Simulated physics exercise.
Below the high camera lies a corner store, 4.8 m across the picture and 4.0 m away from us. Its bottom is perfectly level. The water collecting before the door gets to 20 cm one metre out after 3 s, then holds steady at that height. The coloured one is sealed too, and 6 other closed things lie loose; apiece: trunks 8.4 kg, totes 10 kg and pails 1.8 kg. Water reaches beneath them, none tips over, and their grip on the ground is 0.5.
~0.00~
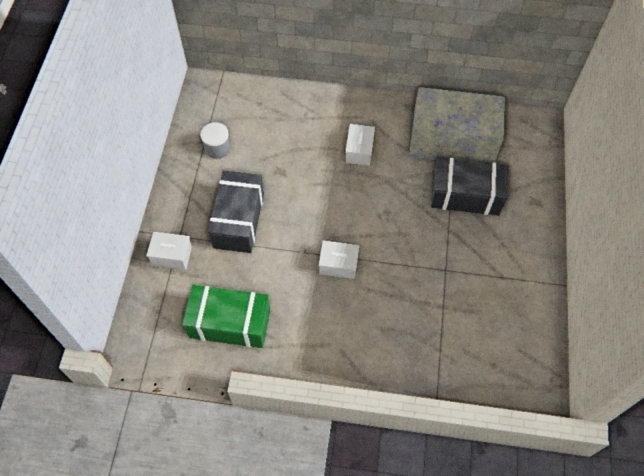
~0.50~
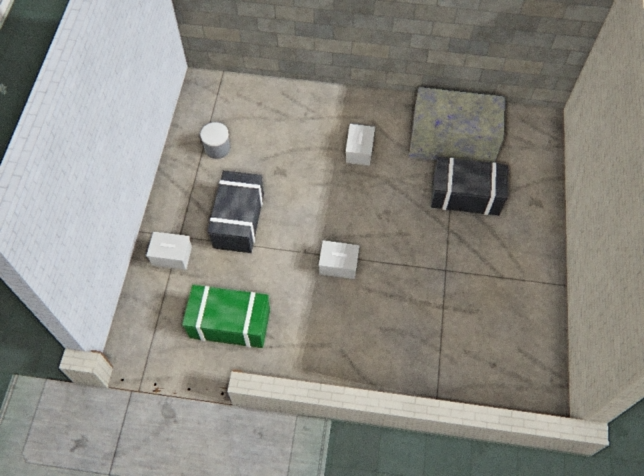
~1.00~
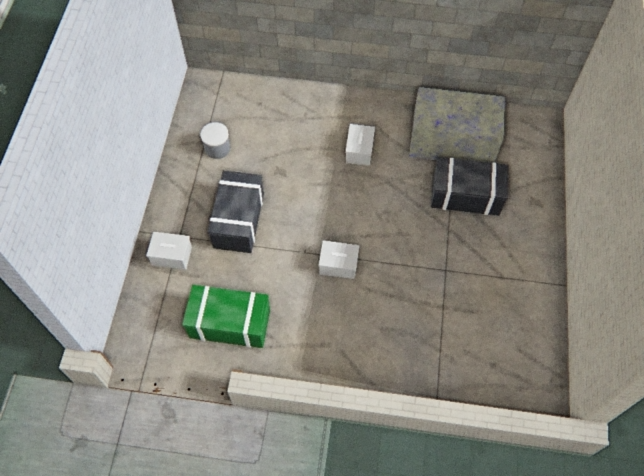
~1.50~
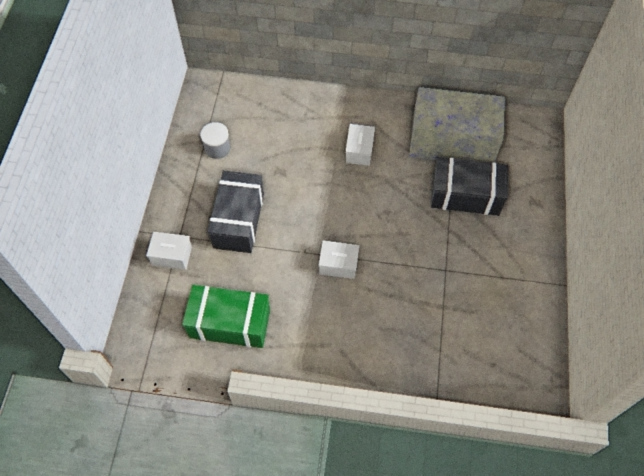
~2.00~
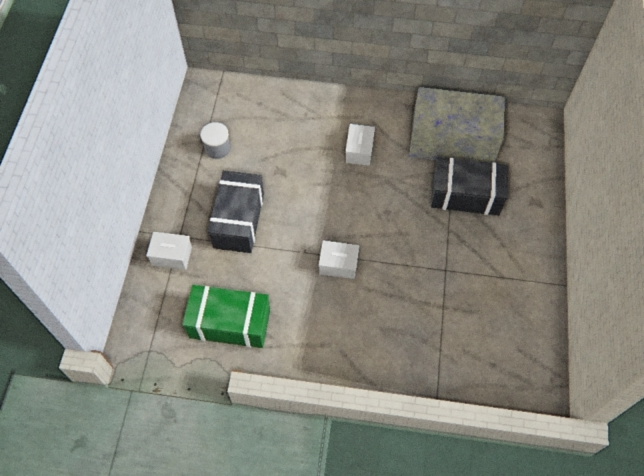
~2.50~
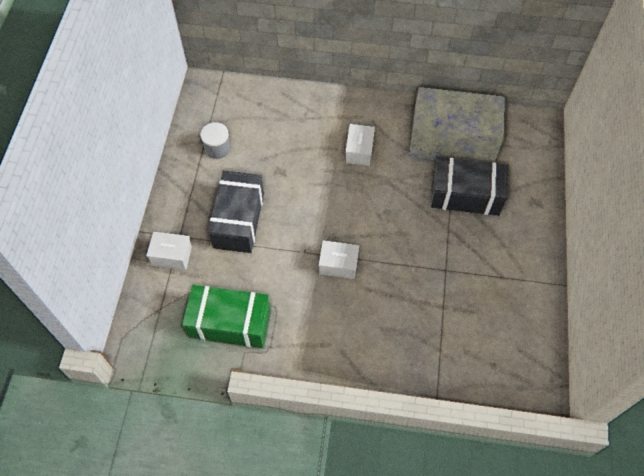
In the video, seen from above, a green trunk, two dark trunks, white boxes and a pale cylinder stay still in a walled space while greenish water spreads over the outside ground and through the front gap onto the floor.
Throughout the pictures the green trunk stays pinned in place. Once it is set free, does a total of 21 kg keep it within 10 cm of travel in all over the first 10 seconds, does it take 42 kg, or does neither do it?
Neither does it.
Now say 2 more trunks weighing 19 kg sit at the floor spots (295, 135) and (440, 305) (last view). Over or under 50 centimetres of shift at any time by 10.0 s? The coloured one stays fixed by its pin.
Well, beyond half a metre and then below half a metre.
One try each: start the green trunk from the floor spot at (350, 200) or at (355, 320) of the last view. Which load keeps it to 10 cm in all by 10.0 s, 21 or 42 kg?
For the first start you need the heavier one; for the second the lighter one suffices.
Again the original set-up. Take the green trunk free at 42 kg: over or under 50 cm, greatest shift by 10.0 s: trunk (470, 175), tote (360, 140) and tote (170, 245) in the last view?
Not exceeded, Not exceeded, Exceeded, in that order.
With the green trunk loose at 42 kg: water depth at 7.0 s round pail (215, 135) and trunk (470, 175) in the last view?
Close to 9 and 0 centimetres.
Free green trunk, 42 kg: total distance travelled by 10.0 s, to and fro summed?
I'd put it near 80 cm in all.
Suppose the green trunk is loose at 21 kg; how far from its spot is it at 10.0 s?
Roughly 200 cm.
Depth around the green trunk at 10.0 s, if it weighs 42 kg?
Depth: Approx. 7 cm.
After 3.5 s the green trunk would be 37 cm from its start with 21 kg and 5 cm from its start with 42 kg; 6 cm of water round it then.
After 4.5 s the green trunk would be 119 cm from its start with 21 kg and 45 cm from its start with 42 kg; 6 cm of water round it then.
After 7.0 s the green trunk would be 210 cm from its start with 21 kg and 62 cm from its start with 42 kg; 6 cm of water round it then.
After 10.0 s the green trunk would be 225 cm from its start with 21 kg and 80 cm from its start with 42 kg; 7 cm of water round it then.
